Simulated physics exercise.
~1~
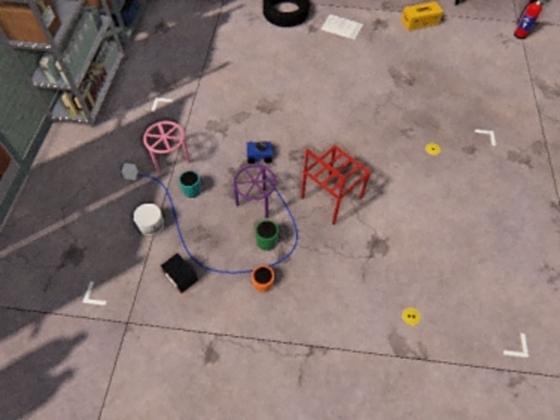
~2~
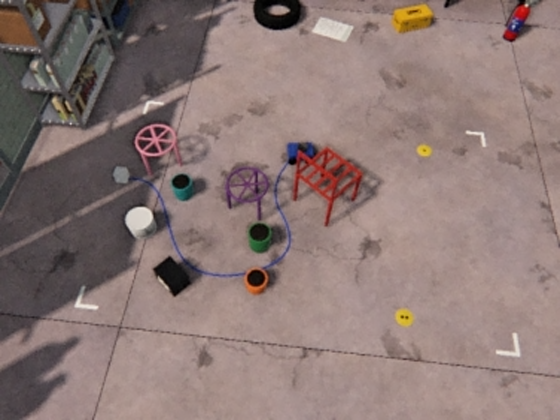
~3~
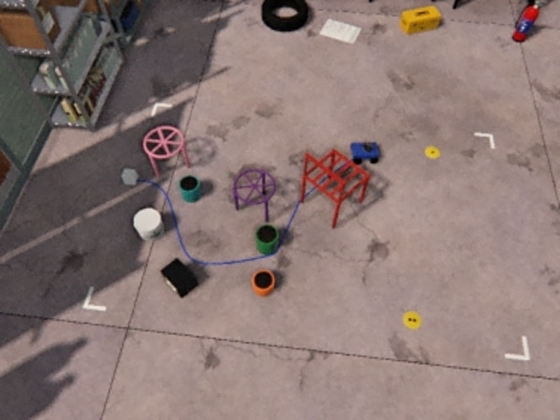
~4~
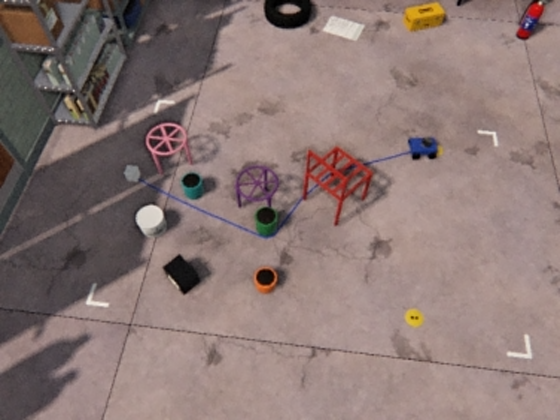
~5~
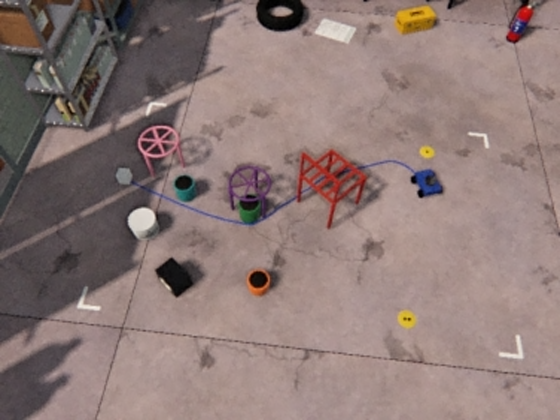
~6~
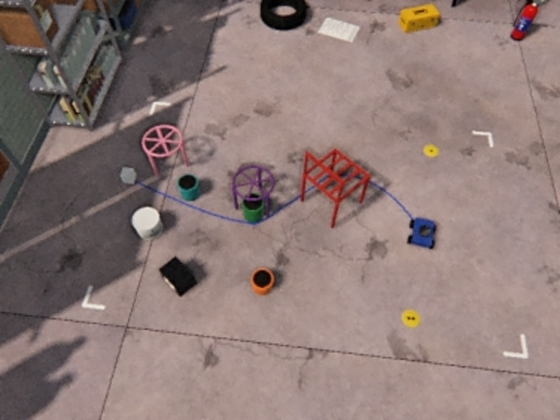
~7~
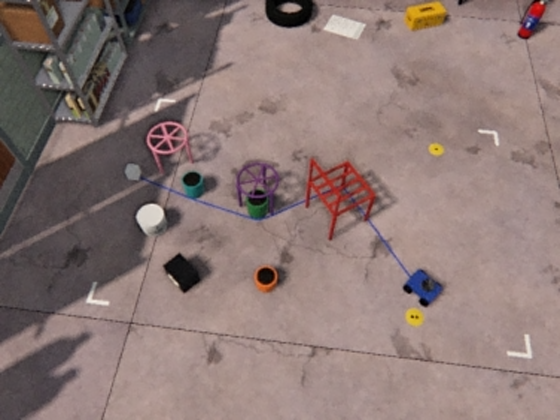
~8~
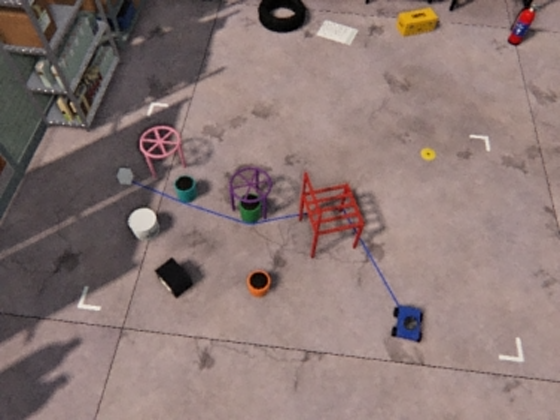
A small blue cart trailing a thin blue lead starts beside a purple stool on a concrete workshop floor, among pots, a bucket, a black box and a red chair-like frame. It rolls right, passing behind the red frame, and the loose loop of lead draws in. As the lead tightens, it drags the green pot up toward the purple stool. Near the upper yellow mark the cart turns and heads down the floor, pulling the lead through the red frame's legs. The frame swings and shifts slightly downward, and the cart ends by the lower yellow mark, the plug still attached.
